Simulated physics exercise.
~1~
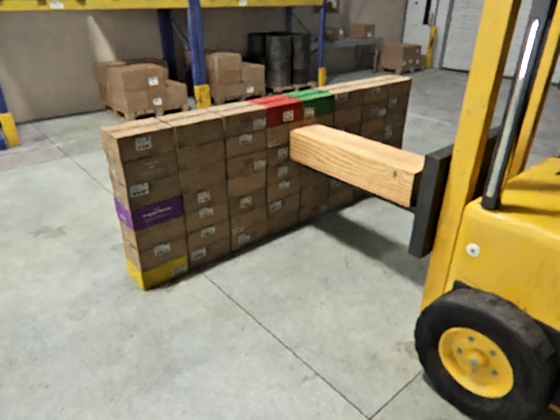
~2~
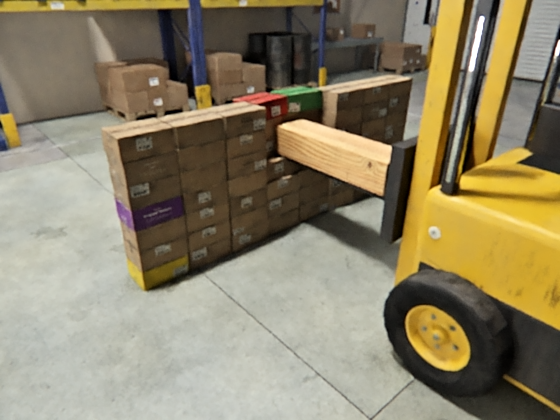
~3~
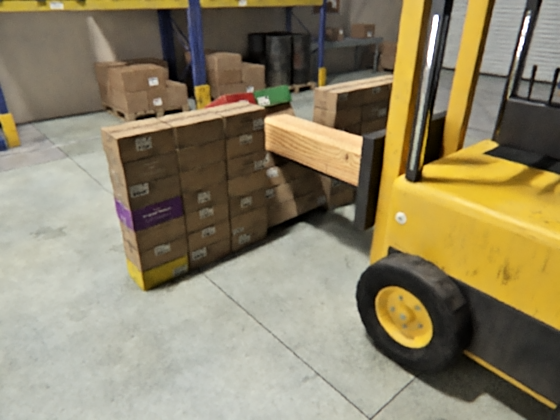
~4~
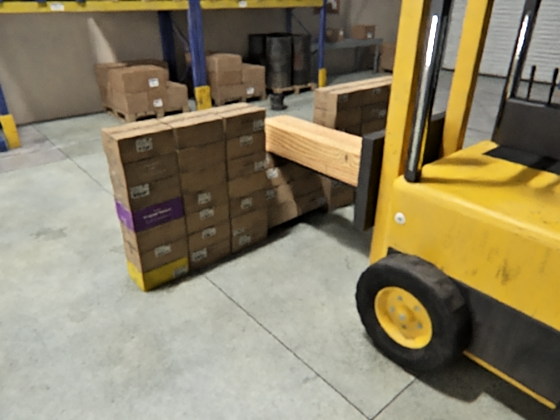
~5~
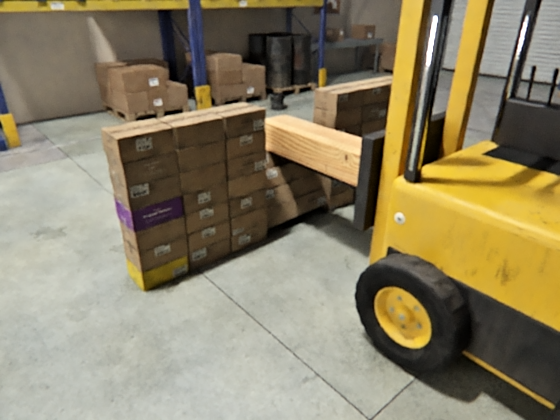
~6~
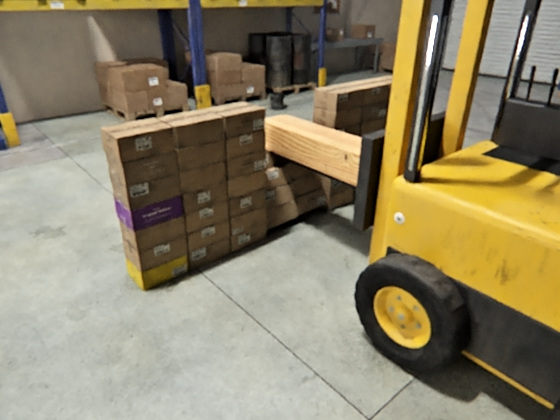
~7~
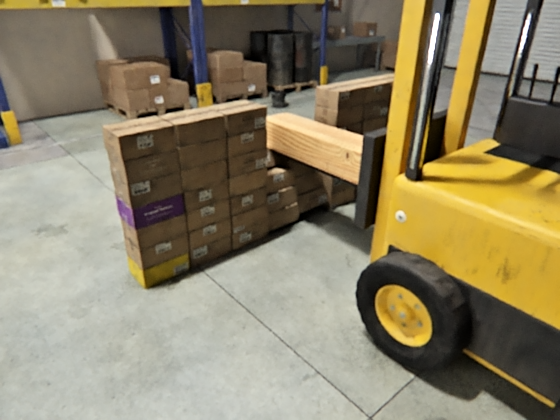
In a warehouse with a concrete floor, a slightly swaying handheld view looks across at a long, thin wall of stacked brown cardboard boxes. A purple box and a yellow one sit at its near left end, while a red and a green box rest side by side along the top. From the right, a yellow forklift pushes a long wooden block into the wall, shoving the upper boxes back and leftward. The red and green boxes tilt and drop out of sight behind it as the forklift stops. A gap remains in the upper middle, with the purple and yellow boxes still in place.
